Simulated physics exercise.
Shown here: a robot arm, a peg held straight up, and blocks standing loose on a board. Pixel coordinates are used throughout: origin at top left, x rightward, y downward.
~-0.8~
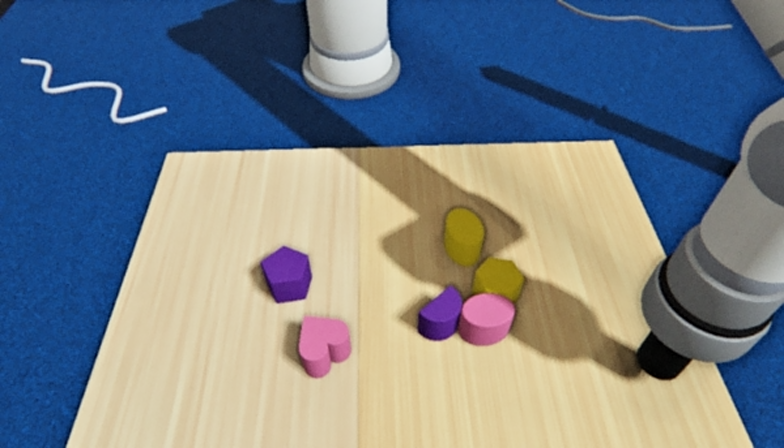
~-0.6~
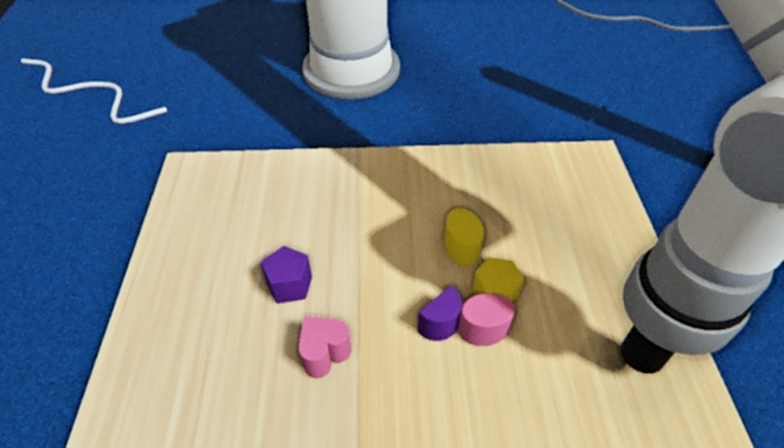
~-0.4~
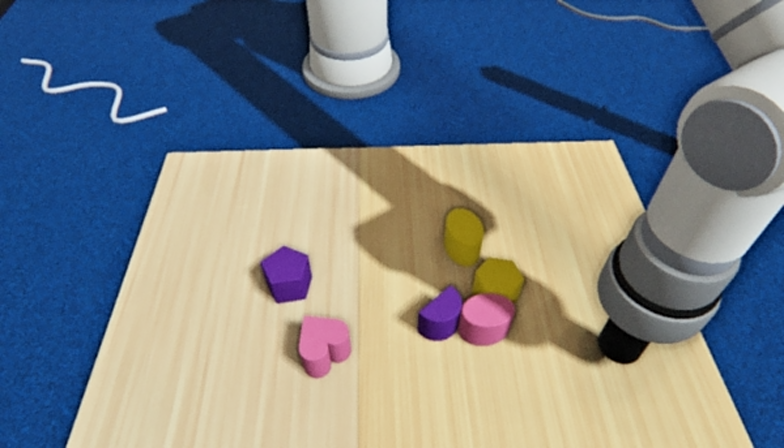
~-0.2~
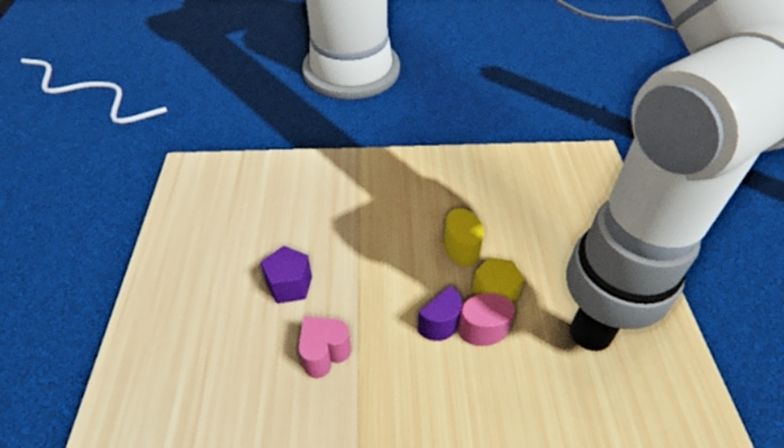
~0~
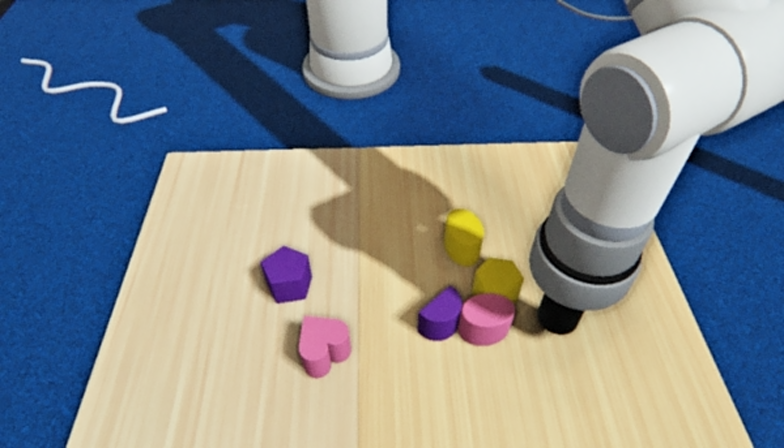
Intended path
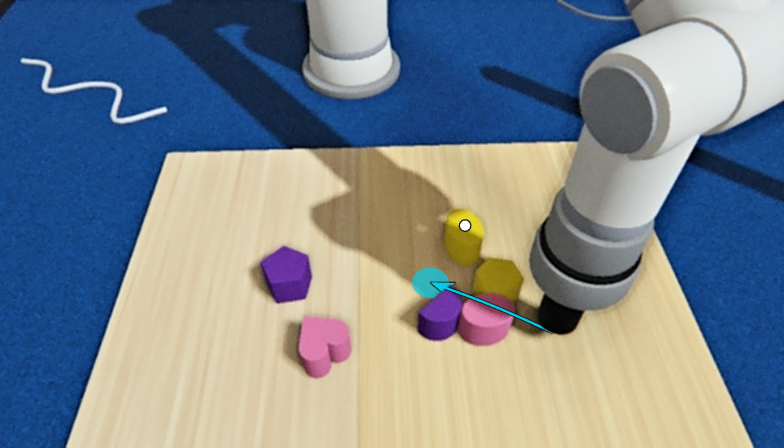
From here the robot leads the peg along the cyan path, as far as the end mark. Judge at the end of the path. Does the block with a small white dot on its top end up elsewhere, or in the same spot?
That block gets shifted.
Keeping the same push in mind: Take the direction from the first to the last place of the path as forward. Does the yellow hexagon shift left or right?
Taking start-to-end as forward, the block's sideways shift goes to the right.
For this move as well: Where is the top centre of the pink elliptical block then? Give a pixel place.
At roughly (447, 304).
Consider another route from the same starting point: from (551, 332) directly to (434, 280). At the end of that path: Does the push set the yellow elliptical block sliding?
In short: Yes.
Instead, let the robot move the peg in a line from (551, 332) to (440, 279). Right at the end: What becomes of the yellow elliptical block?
Once the peg is done, the yellow elliptical block is in a new spot.
The drawn path runs from (551, 332) by way of (510, 313) and (470, 297) to (431, 283); the dot is on the yellow elliptical block.
What follows on the original path. One third of the way, peg at (514, 298); purple D-shaped block at (431, 306); pink elliptical block at (474, 308), turned 15° anticlockwise; yellow hexagon at (486, 265).
Two thirds of the way, peg at (472, 282); purple D-shaped block at (408, 313), turned 35° clockwise; yellow elliptical block at (455, 209); pink elliptical block at (451, 306), turned 75° anticlockwise; yellow hexagon at (456, 244), turned 45° clockwise.
At the end, peg at (432, 268); purple D-shaped block at (404, 316), turned 45° clockwise; yellow elliptical block at (452, 201), turned 15° clockwise; pink elliptical block at (447, 304), turned 100° anticlockwise; yellow hexagon at (435, 229), turned 90° clockwise.
